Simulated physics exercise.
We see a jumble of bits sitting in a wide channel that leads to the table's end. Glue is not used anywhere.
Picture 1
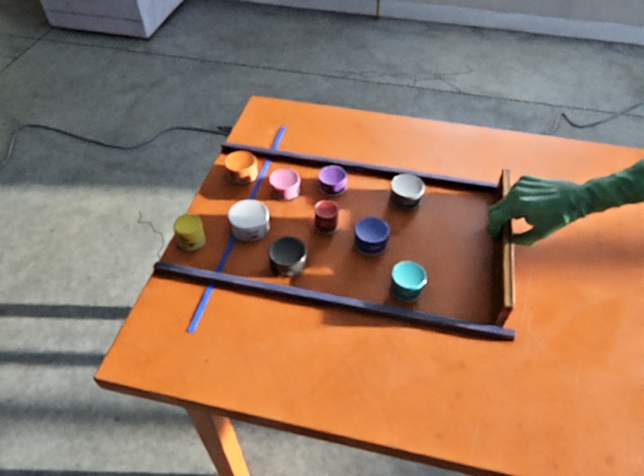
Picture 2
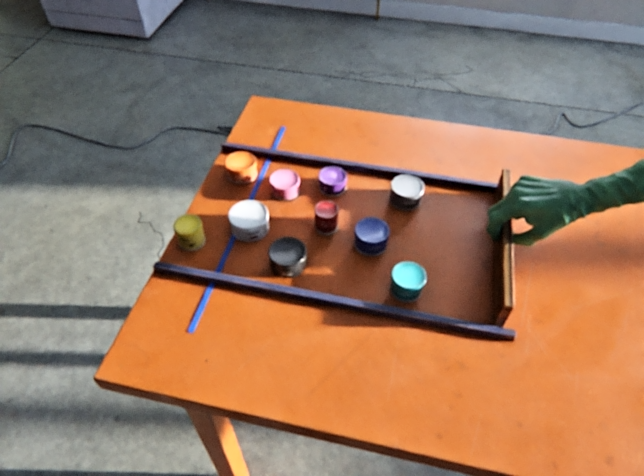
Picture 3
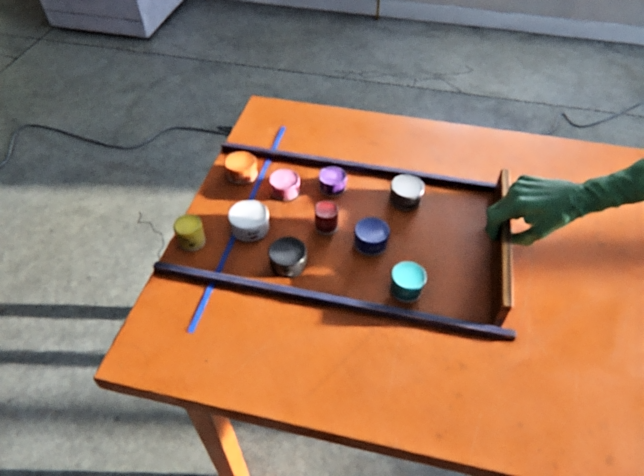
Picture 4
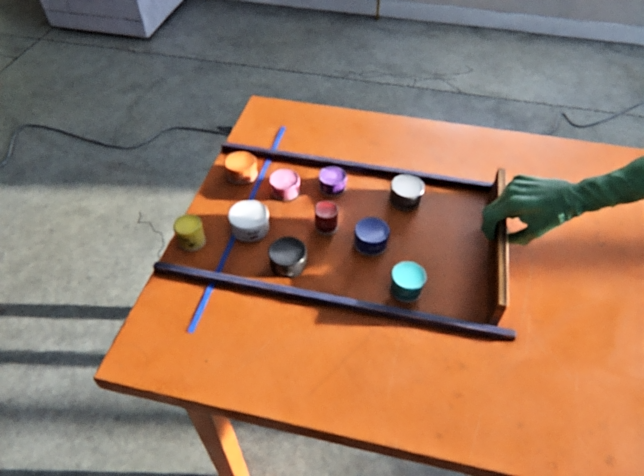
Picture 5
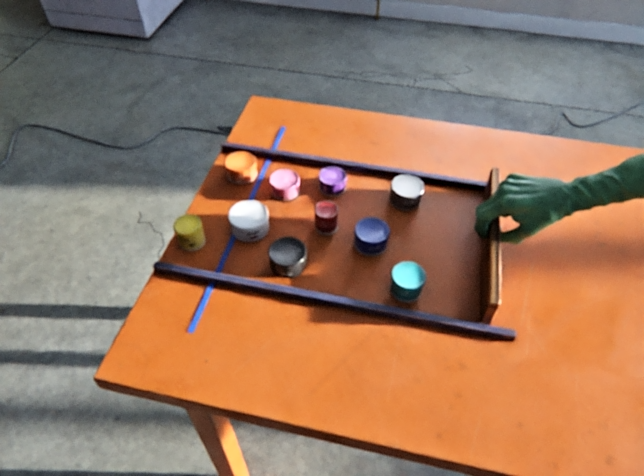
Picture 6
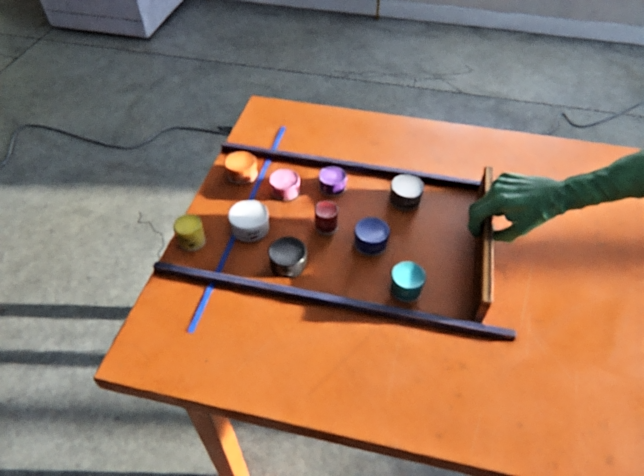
In this clip, small colourful pots and tins sit between two dark rails on an orange table as a green-gloved hand slides an upright board slightly left toward them, while the containers stay in place.
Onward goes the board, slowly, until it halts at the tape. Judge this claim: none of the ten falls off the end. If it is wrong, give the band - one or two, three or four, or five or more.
Well, what drops off the end works out to one or two of them.
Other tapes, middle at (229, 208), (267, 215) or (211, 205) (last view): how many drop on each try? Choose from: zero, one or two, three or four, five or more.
In order: More than four, no fall at all, more than four.
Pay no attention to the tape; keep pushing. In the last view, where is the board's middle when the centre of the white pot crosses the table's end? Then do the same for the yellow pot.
First it's close to (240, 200), next close to (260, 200).
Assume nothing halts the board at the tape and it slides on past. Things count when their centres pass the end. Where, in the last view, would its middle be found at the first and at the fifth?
The first puts it near (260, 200), the next near (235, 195).
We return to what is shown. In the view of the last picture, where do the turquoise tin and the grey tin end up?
The one named first is at (208, 250), the next at (248, 165).
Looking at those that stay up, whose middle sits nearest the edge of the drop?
Orange tin.
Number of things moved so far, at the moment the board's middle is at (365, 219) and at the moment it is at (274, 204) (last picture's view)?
At the first place 5, at the second 10.
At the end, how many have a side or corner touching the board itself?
4 are in contact with it.
Soon after, none off yet; yellow pot at rest near (190, 233); orange tin at rest near (241, 168); white pot at rest near (250, 221).
In the end, the number that fall off is one or two; gone, yellow pot.
